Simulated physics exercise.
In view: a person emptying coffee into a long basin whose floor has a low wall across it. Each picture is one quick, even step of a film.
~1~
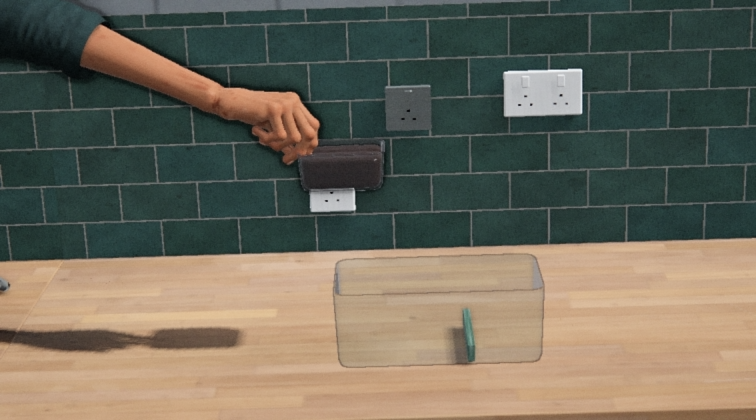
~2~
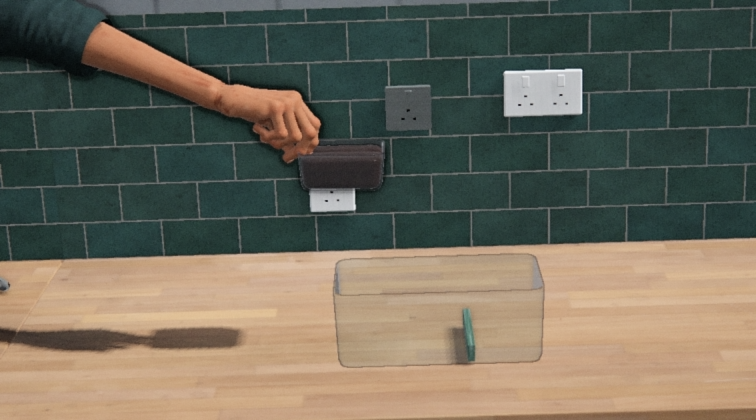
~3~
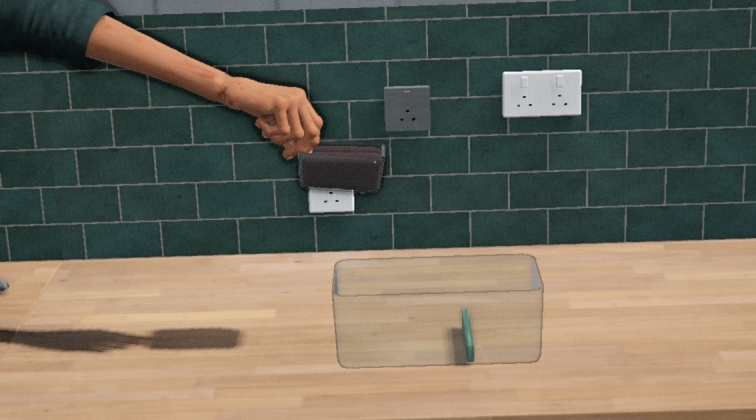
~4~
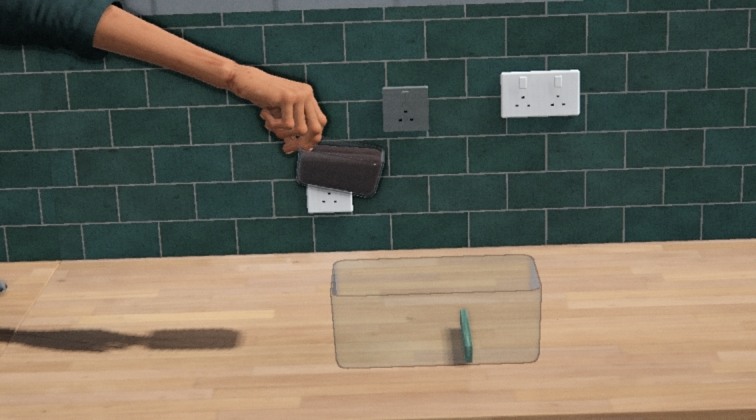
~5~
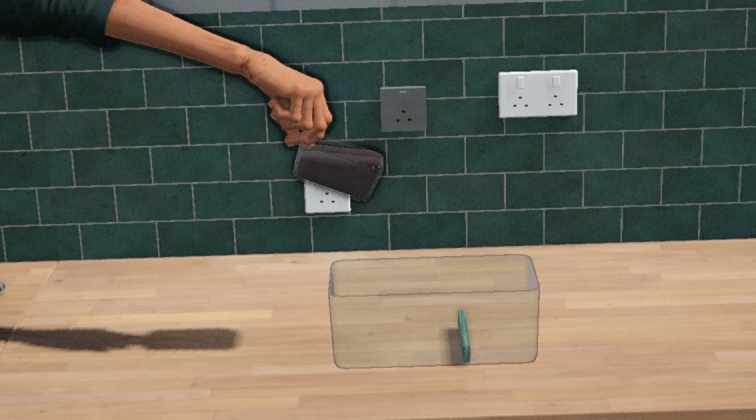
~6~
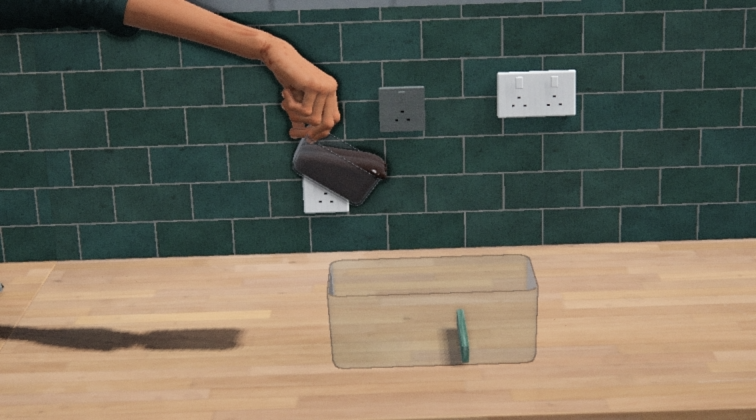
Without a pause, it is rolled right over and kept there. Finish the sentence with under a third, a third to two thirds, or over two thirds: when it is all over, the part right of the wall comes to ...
When it is all over, the part right of the wall comes to under a third.
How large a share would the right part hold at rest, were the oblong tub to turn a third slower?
It comes to about 15 per cent.
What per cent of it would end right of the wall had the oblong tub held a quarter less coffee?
15 in a hundred.
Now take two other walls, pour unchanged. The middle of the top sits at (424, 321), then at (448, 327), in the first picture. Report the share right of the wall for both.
First try: Roughly 75 per cent; second try: 20 per cent.
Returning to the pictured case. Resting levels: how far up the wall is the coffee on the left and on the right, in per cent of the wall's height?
Once it is still, the left part shows 40 per cent and the right part 20.
A moment on, the oblong tub is tipped on its side and 15 per cent is still to pour, 22 is left of the wall and 0 right of it.
Next, the oblong tub is tipped on its side and 4 per cent is still to pour, 79 is left of the wall and 6 right of it.
Then the oblong tub is tipped on its side and 1 per cent is still to pour, 75 is left of the wall and 15 right of it.
Later the oblong tub is tipped on its side and 0 per cent is still to pour, 78 is left of the wall and 16 right of it.
Finally, 78 per cent lies left of the wall, 16 right of it and 6 outside.
